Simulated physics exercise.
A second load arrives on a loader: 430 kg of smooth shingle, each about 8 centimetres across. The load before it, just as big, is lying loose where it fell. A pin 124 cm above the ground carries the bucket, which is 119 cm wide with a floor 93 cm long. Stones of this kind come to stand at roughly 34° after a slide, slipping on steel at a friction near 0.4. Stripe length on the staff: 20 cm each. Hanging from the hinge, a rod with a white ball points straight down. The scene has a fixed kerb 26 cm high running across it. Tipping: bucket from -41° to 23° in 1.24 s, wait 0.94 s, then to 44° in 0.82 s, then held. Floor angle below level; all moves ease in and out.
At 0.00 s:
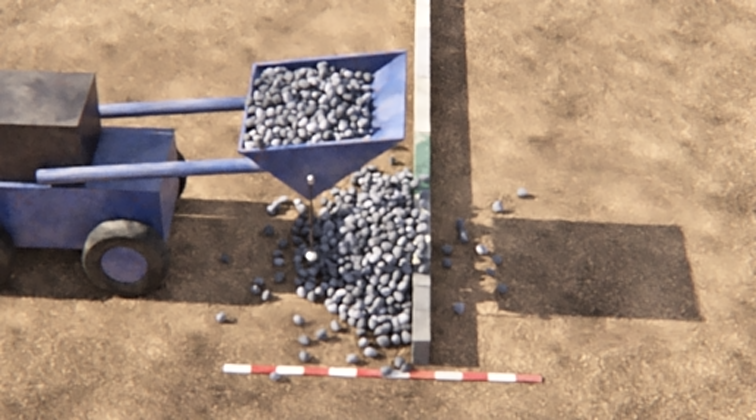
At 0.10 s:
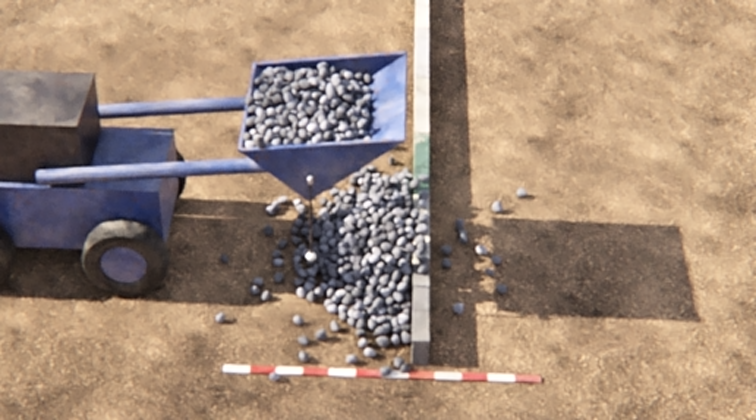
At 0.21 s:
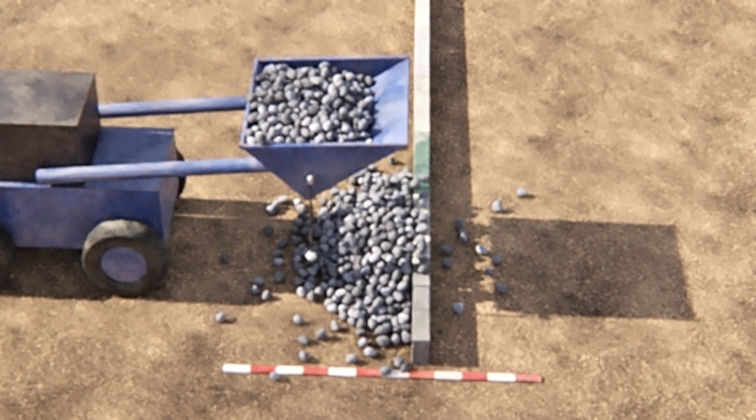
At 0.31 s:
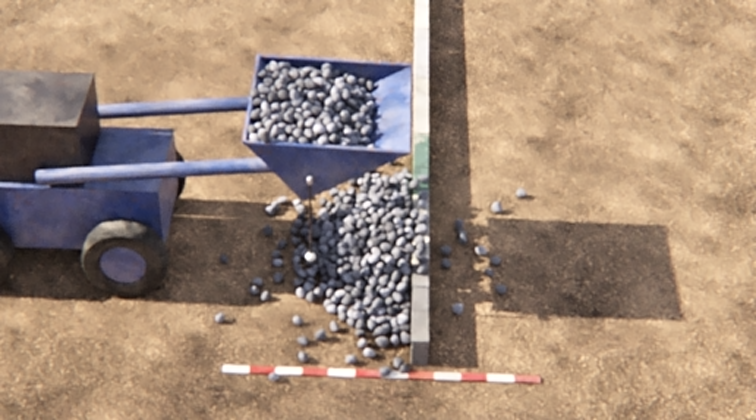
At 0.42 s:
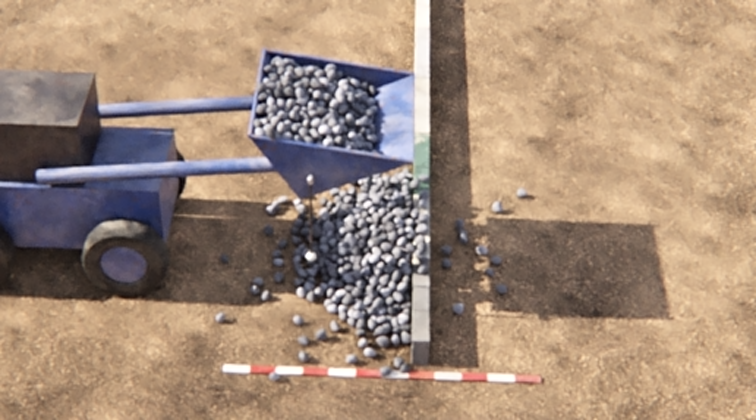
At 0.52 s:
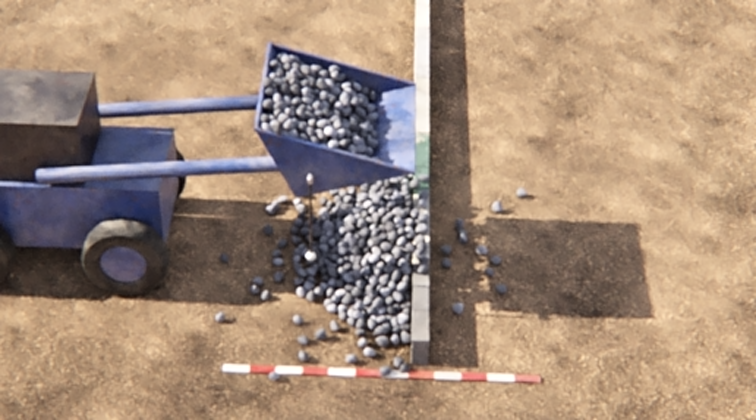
Bare dirt ground, with a blue loader tilting its raised bucket of grey stones rightward above a motionless heap beside a kerb.
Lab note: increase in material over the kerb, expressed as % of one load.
Increase: 97 %.
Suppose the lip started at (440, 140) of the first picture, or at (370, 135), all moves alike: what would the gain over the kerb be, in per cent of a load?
Roughly 100 per cent, then 50 per cent.
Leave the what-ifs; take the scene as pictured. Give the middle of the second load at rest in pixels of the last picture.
Roughly pixel (479, 250) in the last view.
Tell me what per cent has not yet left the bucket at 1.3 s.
It holds some 85 percent.
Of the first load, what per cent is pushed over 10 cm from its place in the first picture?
Estimate: 0 %, roughly.
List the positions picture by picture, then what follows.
In the first picture, the bucket is at -41°, its lip at (404, 138); the top of the load is at (305, 93). The earlier load is highest near (407, 222), 32 cm above ground level, 98 % on this side of the kerb, 2 % over the kerb.
In the second picture, lip at (405, 140), floor tilted -40°, highest stones at (299, 94); the stones move at 0.1 m/s on average.
In the third picture, the bucket is at -36°, its lip at (408, 144); the top of the load is at (287, 92); the stones move at 0.2 m/s on average.
In the fourth picture, the bucket is at -31°, its lip at (410, 152); the top of the load is at (282, 86); the stones move at 0.2 m/s on average.
In the fifth picture, lip at (414, 162), floor tilted -24°, highest stones at (285, 82); the stones move at 0.3 m/s on average.
In the sixth picture, the bucket is at -17°, its lip at (415, 173); the top of the load is at (286, 76); the stones move at 0.3 m/s on average.
After 0.9 s the floor is at 13°; in per cent of one load, 100 in the bucket, 98 on this side of the kerb, 2 over the kerb; the foremost stones are at (489, 242).
After 1.3 s the floor is at 23°; in per cent of one load, 85 in the bucket, 112 on this side of the kerb, 4 over the kerb; the foremost stones are at (489, 242).
After 3.5 s the floor is at 44°; in per cent of one load, 0 in the bucket, 102 on this side of the kerb, 99 over the kerb; the foremost stones are at (629, 256).
After 6.1 s the floor is at 44°; in per cent of one load, 0 in the bucket, 102 on this side of the kerb, 99 over the kerb; the foremost stones are at (629, 256). Net gain over the kerb, 97.
